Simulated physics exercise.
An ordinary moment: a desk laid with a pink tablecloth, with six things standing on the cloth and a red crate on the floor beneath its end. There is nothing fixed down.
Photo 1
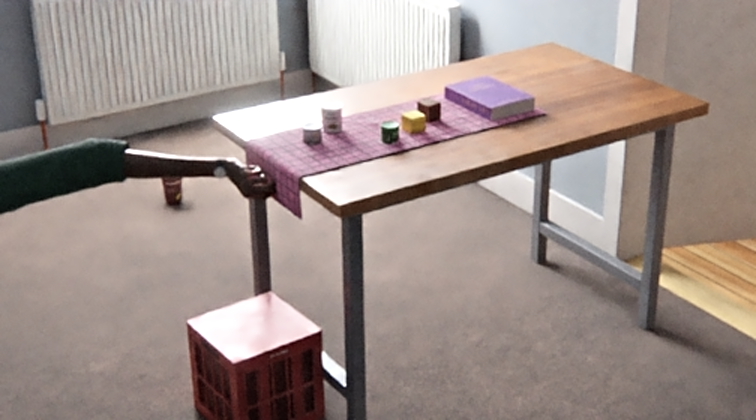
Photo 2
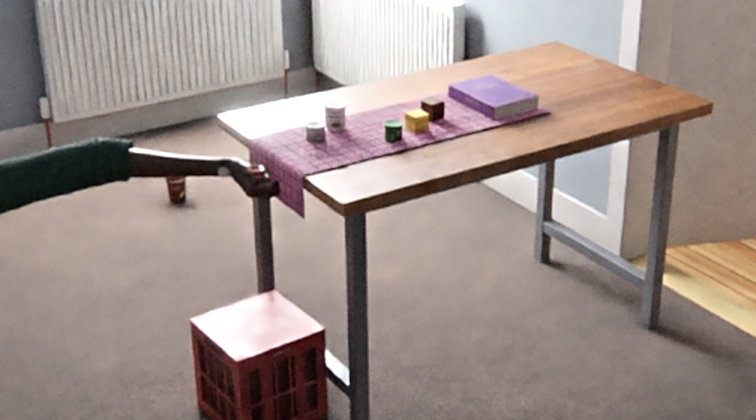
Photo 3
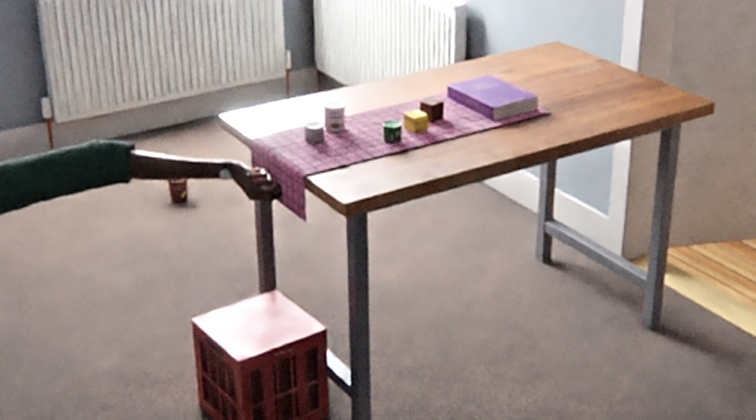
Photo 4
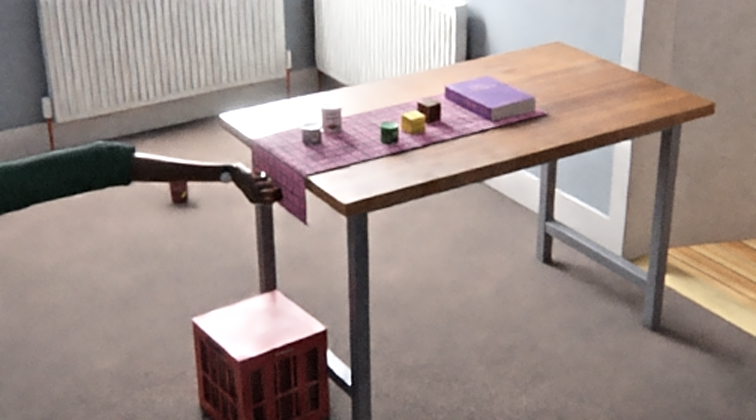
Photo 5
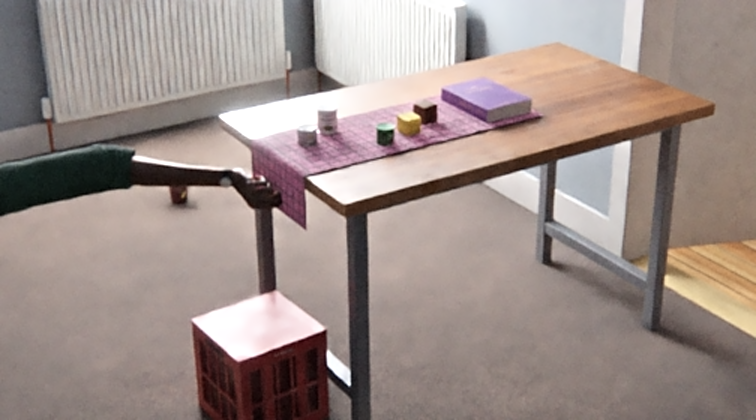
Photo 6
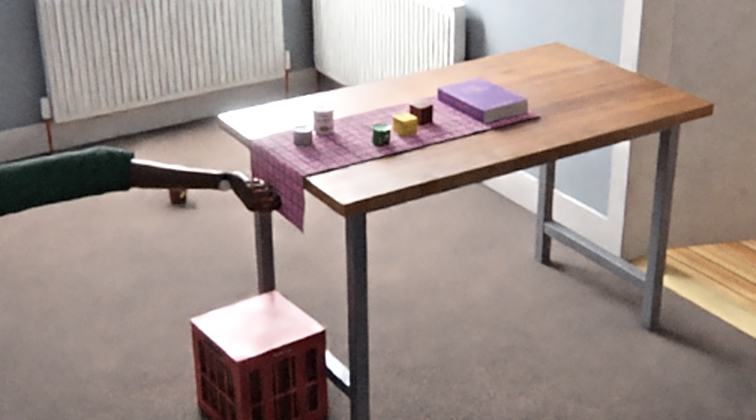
The footage shows a hand gripping the end of a pink cloth on a wooden desk and slowly pulling it down a little, as the small pots, cubes and purple book on it shift slightly left, above a red crate.
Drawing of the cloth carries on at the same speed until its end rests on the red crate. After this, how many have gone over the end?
I expect three of them not to stay on top.
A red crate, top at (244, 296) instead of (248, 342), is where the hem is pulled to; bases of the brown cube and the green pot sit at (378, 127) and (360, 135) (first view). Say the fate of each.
The brown cube stays put, the green pot stays put.
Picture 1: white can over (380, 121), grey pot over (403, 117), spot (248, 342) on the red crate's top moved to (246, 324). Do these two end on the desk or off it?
The white can ends up still on top and the grey pot ends up still on top.
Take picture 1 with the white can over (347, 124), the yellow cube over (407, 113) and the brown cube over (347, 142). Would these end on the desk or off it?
The white can tumbles off, the yellow cube keeps its place on top, the brown cube is carried off.
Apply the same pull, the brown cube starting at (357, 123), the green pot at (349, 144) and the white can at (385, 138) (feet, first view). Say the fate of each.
Brown cube: Lost. Green pot: Lost. White can: Lost.
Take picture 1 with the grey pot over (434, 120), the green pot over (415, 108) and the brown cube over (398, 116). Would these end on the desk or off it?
First the grey pot, which is kept, then the green pot, which is kept, and finally the brown cube, which is kept.
Early on, hem near (279, 247); all still up.
Midway, hem near (279, 285); grey pot and white can gone.
Near the end, hem on the crate; grey pot, white can and green pot gone.
Finally, hem on the crate; grey pot, white can and green pot gone. It carries off three.
